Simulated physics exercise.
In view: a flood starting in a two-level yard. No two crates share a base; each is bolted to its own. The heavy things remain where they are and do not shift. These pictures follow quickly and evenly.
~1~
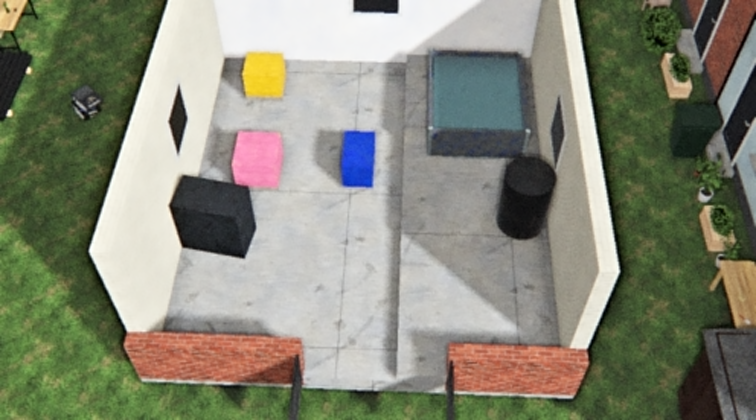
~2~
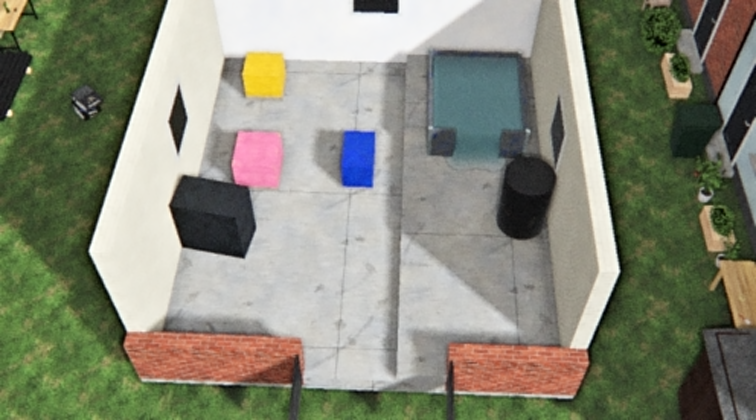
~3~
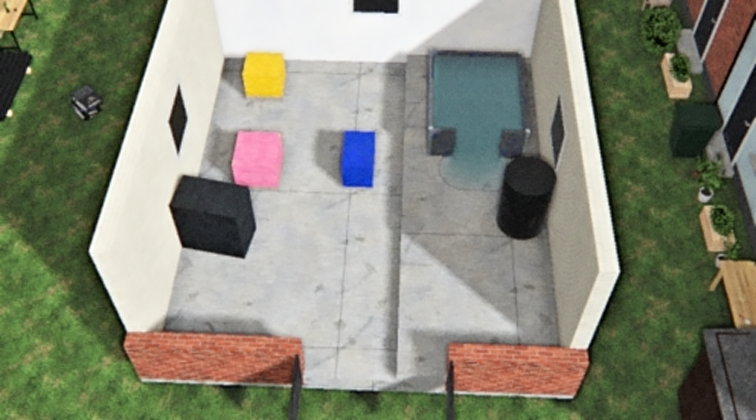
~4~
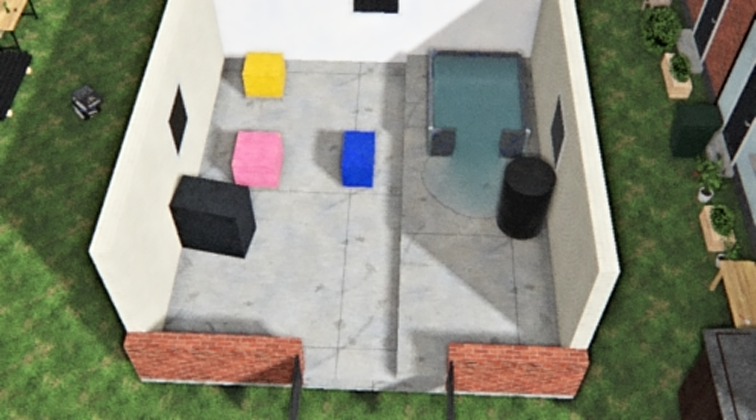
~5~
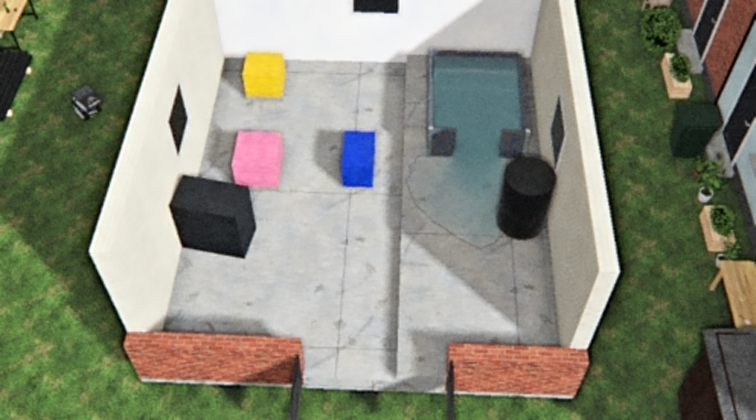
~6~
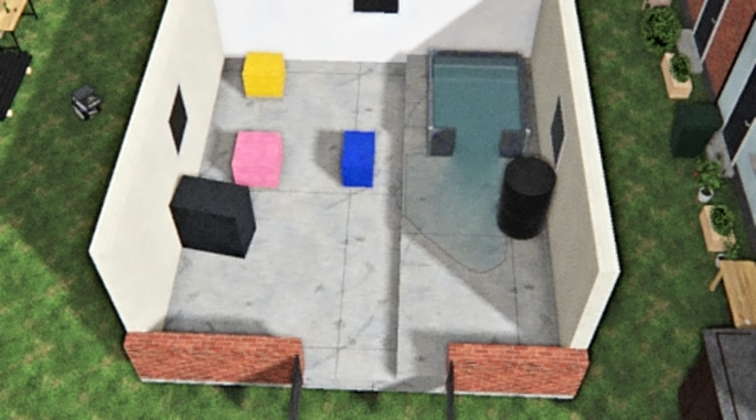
A large teal, water-filled tank stands at the back right of a walled, two-level concrete yard, seen from high above with grass around it. Yellow, pink and blue blocks and a dark box sit to the left, a black cylinder to the right. The tank's front opens in the middle, and water pours out, spreading forward across the floor past the cylinder, while the camera stays still.
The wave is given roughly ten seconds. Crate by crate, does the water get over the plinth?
In order: The pink crate remains clear of the water all along. The yellow crate remains clear of the water all along. The blue crate remains clear of the water all along.
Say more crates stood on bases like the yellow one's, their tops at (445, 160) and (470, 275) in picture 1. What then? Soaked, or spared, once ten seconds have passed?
One after the other: Is flooded, is flooded.
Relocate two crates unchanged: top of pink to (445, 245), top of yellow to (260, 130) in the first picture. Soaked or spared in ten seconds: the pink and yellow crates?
As I read it, the pink crate gets flooded and the yellow crate stays clear.
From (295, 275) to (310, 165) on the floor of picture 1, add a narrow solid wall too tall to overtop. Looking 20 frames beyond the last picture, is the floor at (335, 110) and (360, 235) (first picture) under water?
As listed: Dry, wet.
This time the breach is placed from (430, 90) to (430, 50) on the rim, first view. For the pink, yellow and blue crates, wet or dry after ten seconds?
Then pink gets flooded, yellow gets flooded and blue gets flooded.
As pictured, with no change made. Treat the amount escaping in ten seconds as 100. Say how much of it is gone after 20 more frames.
About 35 per cent.
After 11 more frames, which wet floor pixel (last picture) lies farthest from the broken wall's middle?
Somewhere close to (324, 363).
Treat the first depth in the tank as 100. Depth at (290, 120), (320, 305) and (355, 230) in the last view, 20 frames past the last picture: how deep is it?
Around 0, 4 and 2 percent, in that order.
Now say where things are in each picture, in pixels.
In the first picture, the open tank at (477, 93) is whole and still.
In the second picture, the front is at (499, 167), out from the gap at (477, 146).
In the third picture, water pours out at (476, 148) and has run to a hidden place.
In the fourth picture, the front is at (491, 214), out from the gap at (476, 147).
In the fifth picture, water pours out at (476, 147) and has run to (481, 242).
In the sixth picture, water pours out at (476, 147) and has run to (486, 267).
A moment on, water covers 25 % of the floor; the pink crate not reached, the yellow crate not reached, the blue crate water round its plinth.
Next, water covers 40 % of the floor; the pink crate not reached, the yellow crate not reached, the blue crate water round its plinth.
Then, water covers 45 % of the floor; the pink crate not reached, the yellow crate not reached, the blue crate water round its plinth.
Later, water covers 55 % of the floor; the pink crate not reached, the yellow crate not reached, the blue crate water round its plinth.
In the end, water covers 60 % of the floor; the pink crate stayed above the water, the yellow crate stayed above the water, the blue crate stayed above the water.
